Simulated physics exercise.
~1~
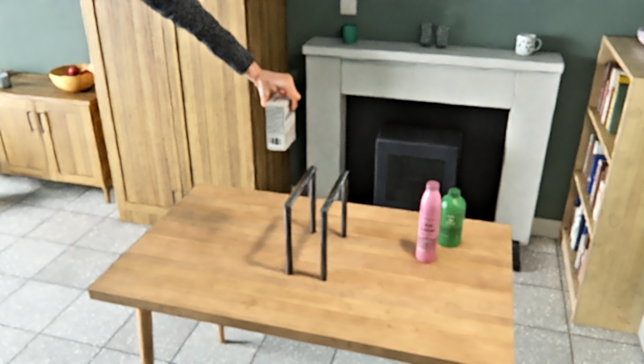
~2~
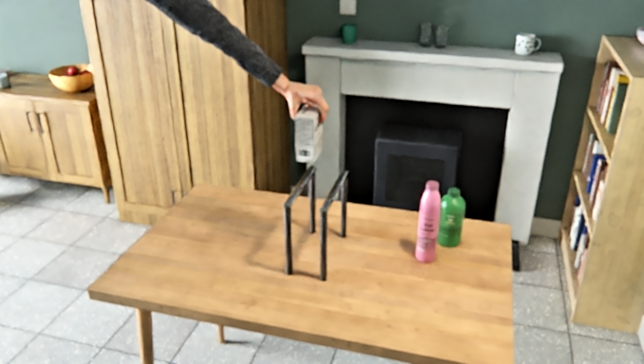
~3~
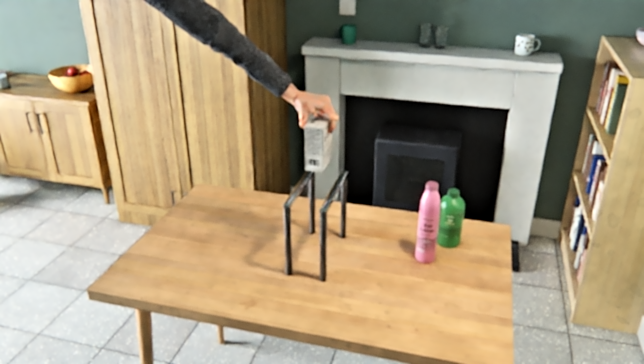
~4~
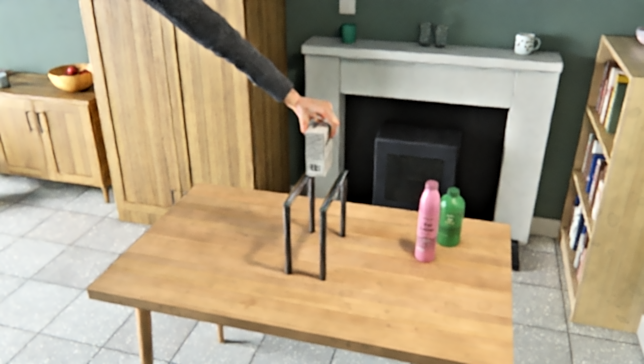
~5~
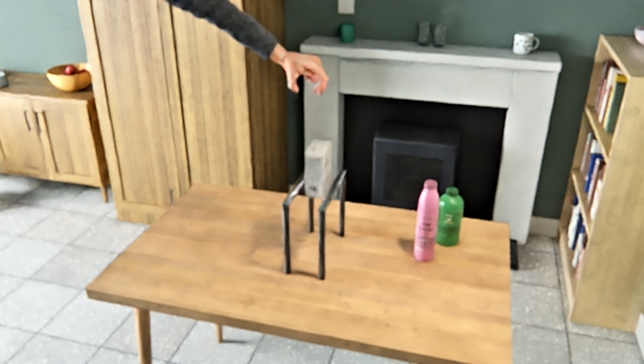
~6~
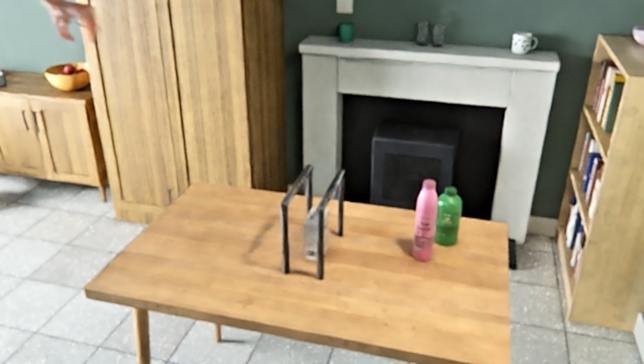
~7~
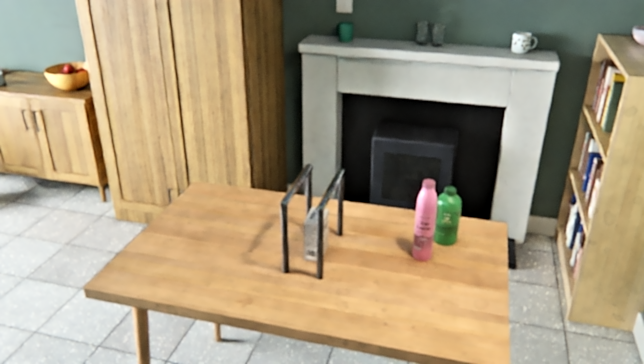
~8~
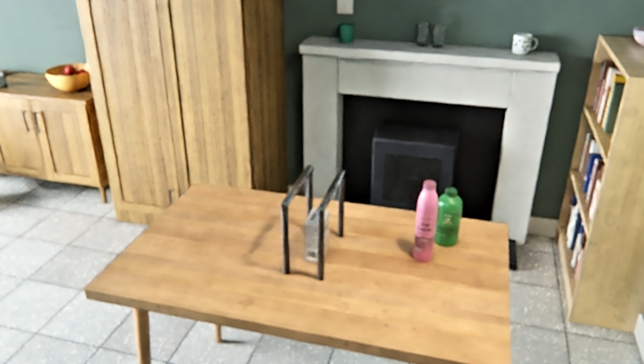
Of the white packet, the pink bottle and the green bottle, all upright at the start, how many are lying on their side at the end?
None of them are lying down. The packet stands upright between the black ledges, and both bottles are still standing on the table.
